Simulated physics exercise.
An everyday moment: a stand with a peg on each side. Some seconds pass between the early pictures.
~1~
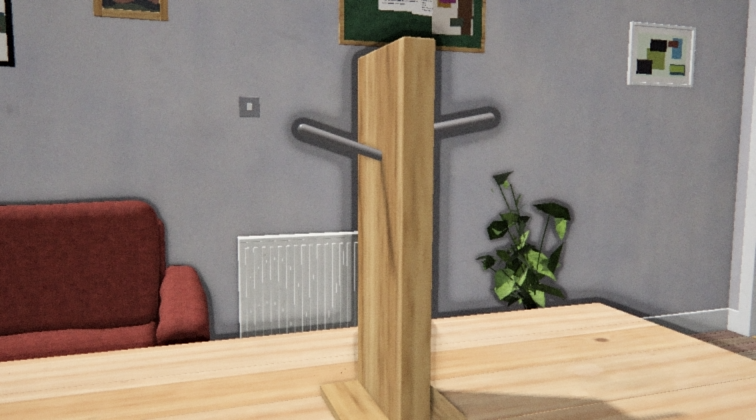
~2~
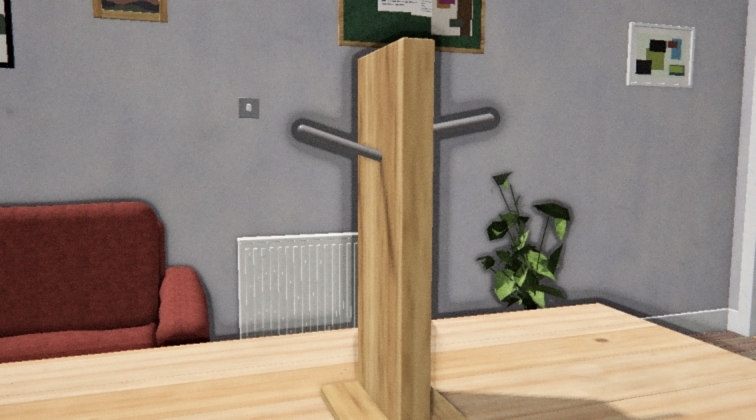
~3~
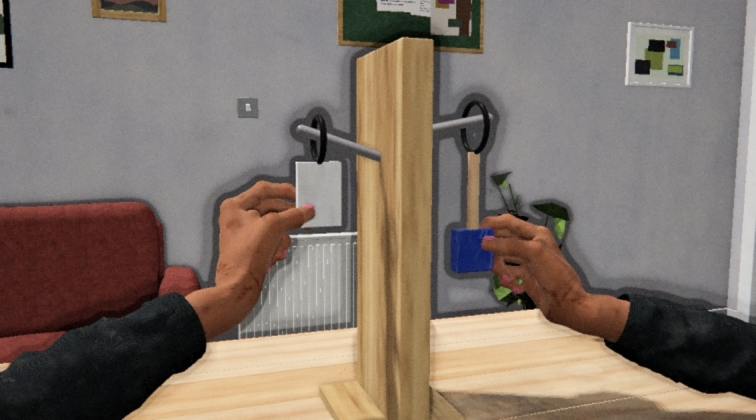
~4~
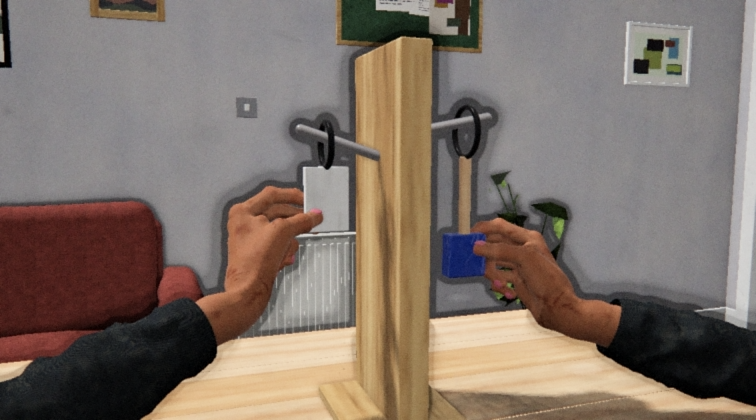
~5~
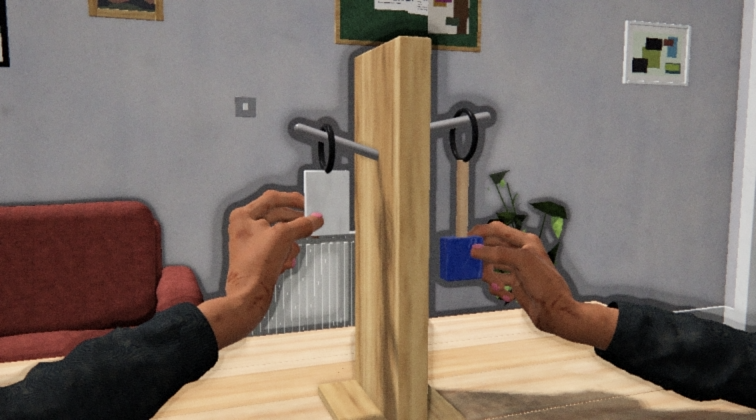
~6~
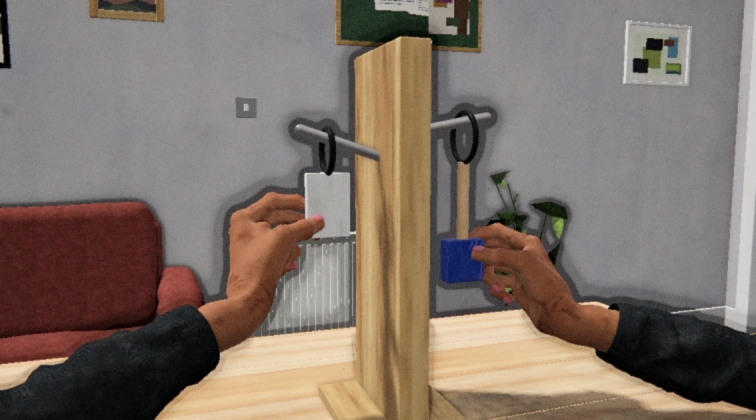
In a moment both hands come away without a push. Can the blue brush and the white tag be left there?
The blue brush hangs there; the white tag hangs there.
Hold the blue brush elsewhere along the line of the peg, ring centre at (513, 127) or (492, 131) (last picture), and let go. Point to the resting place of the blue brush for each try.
It ends around (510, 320) and (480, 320).
Then, 0.22 s on from there, blue brush at rest near (463, 197); white tag at rest near (329, 183).
Then, 0.60 s on from there, blue brush at rest near (461, 197); white tag at rest near (332, 184).
In the end, the blue brush remains hooked, near (460, 197); the white tag remains hooked, near (334, 185).
